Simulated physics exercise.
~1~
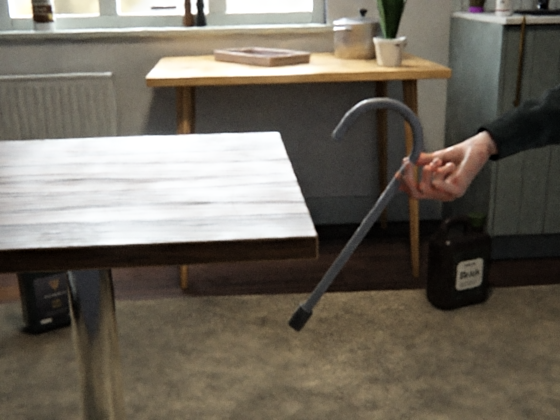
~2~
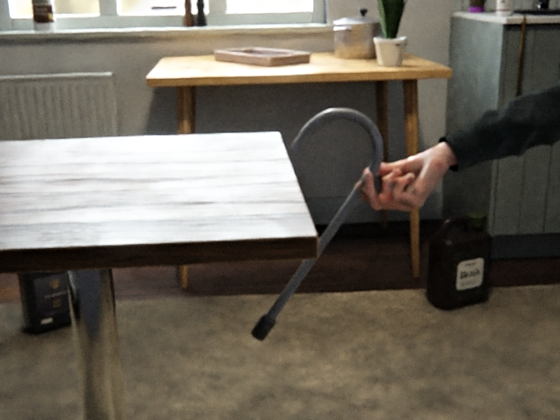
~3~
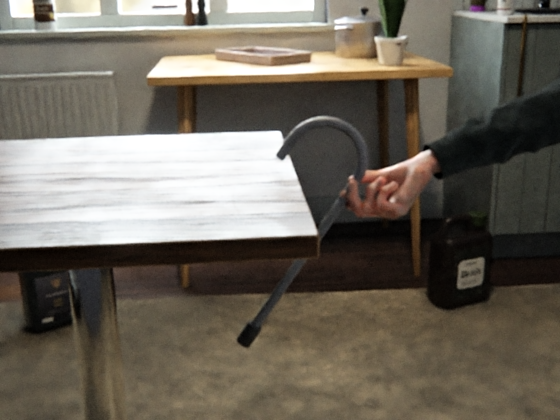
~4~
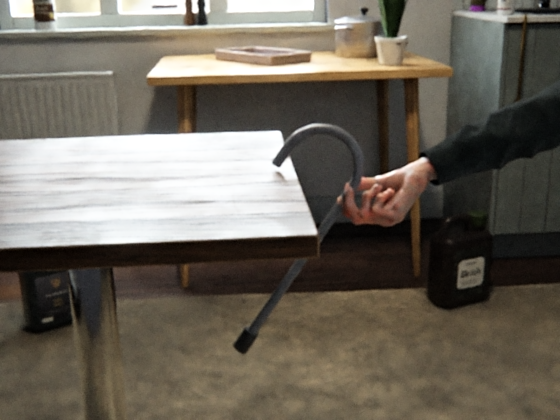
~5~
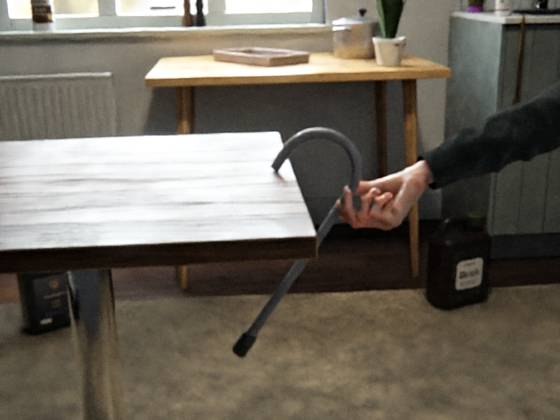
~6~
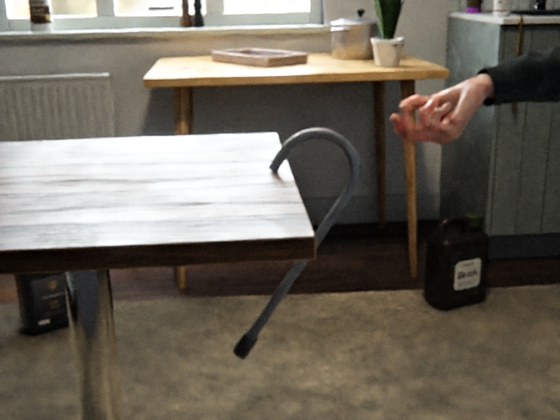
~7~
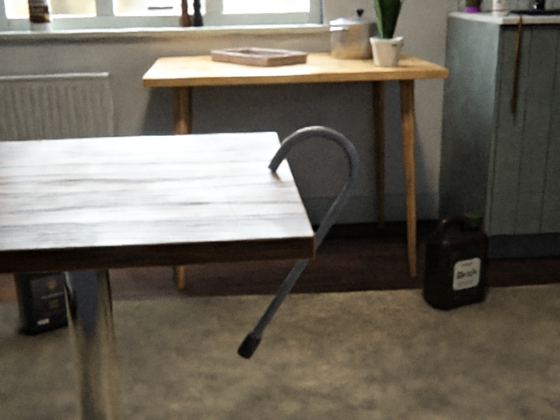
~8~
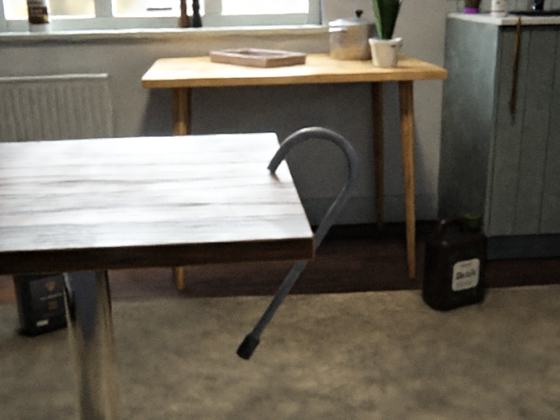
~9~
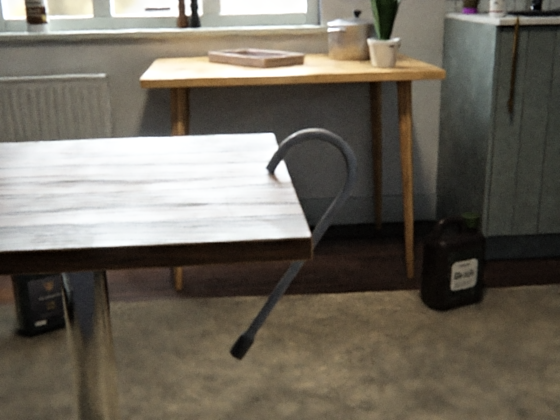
A grey cane with a curved handle and a dark tip is held by a hand reaching in from the right, in a room seen from a slightly swaying view. A table with a pale, streaked top stands at the left, with a wooden table, a tray, a pot and a potted plant behind it and a dark container on the floor at right. The hand moves the cane left and down until its hook rests over the table's right edge. The fingers open and the hand draws back out of view. The cane stays hanging from the edge, its tip slanting down to the left.
